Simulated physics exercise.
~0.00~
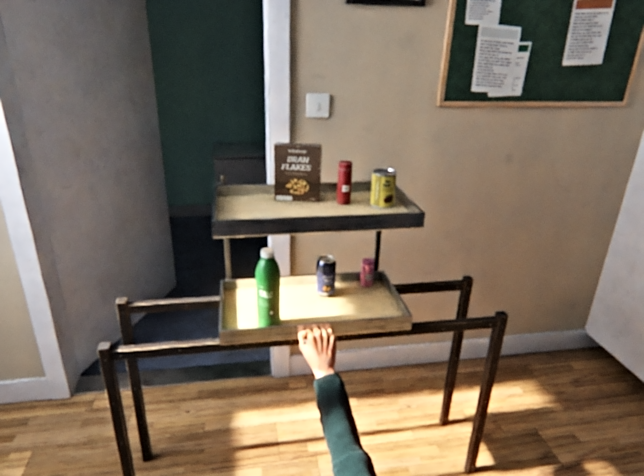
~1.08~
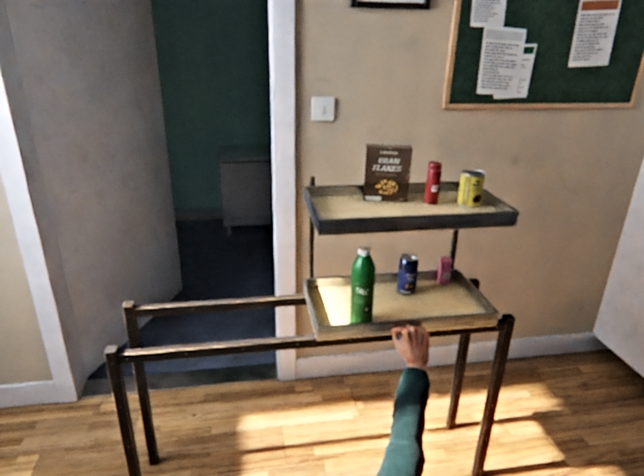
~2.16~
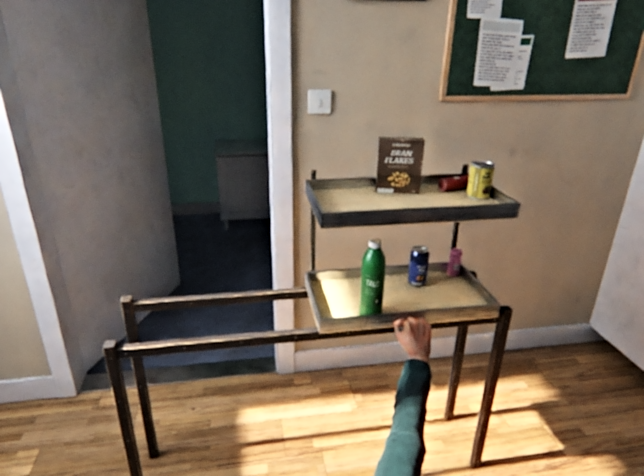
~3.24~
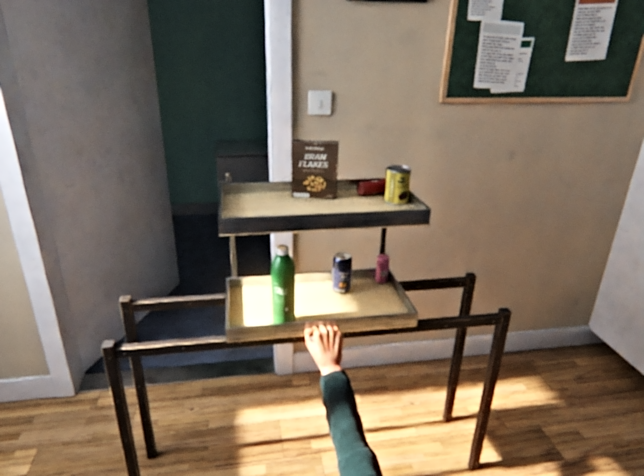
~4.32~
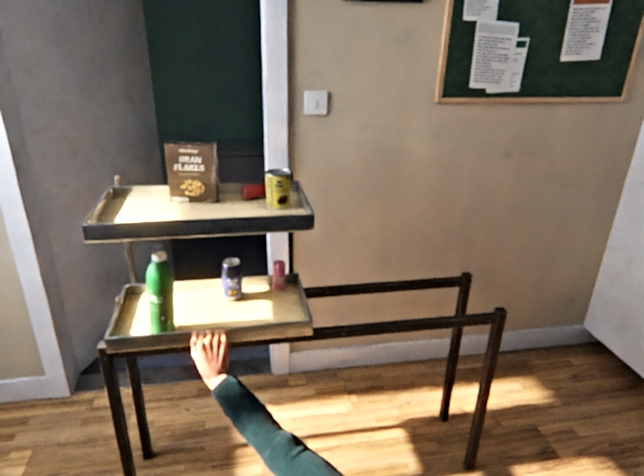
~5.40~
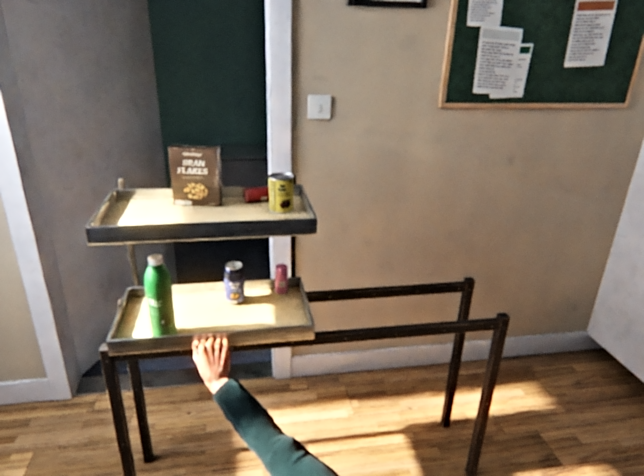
In a room with a wooden floor and a green noticeboard, a hand grips a two-level tray rack resting on dark metal rails. A brown packet, a red shaker and a yellow tin stand on the upper level, above a green bottle, a blue can and a pink shaker. The hand moves the rack right, and the red shaker topples onto its side behind the yellow tin. The arm then pulls the rack back left, all the way to the other end of the rails. It rests there with the red shaker still lying down and everything else upright.
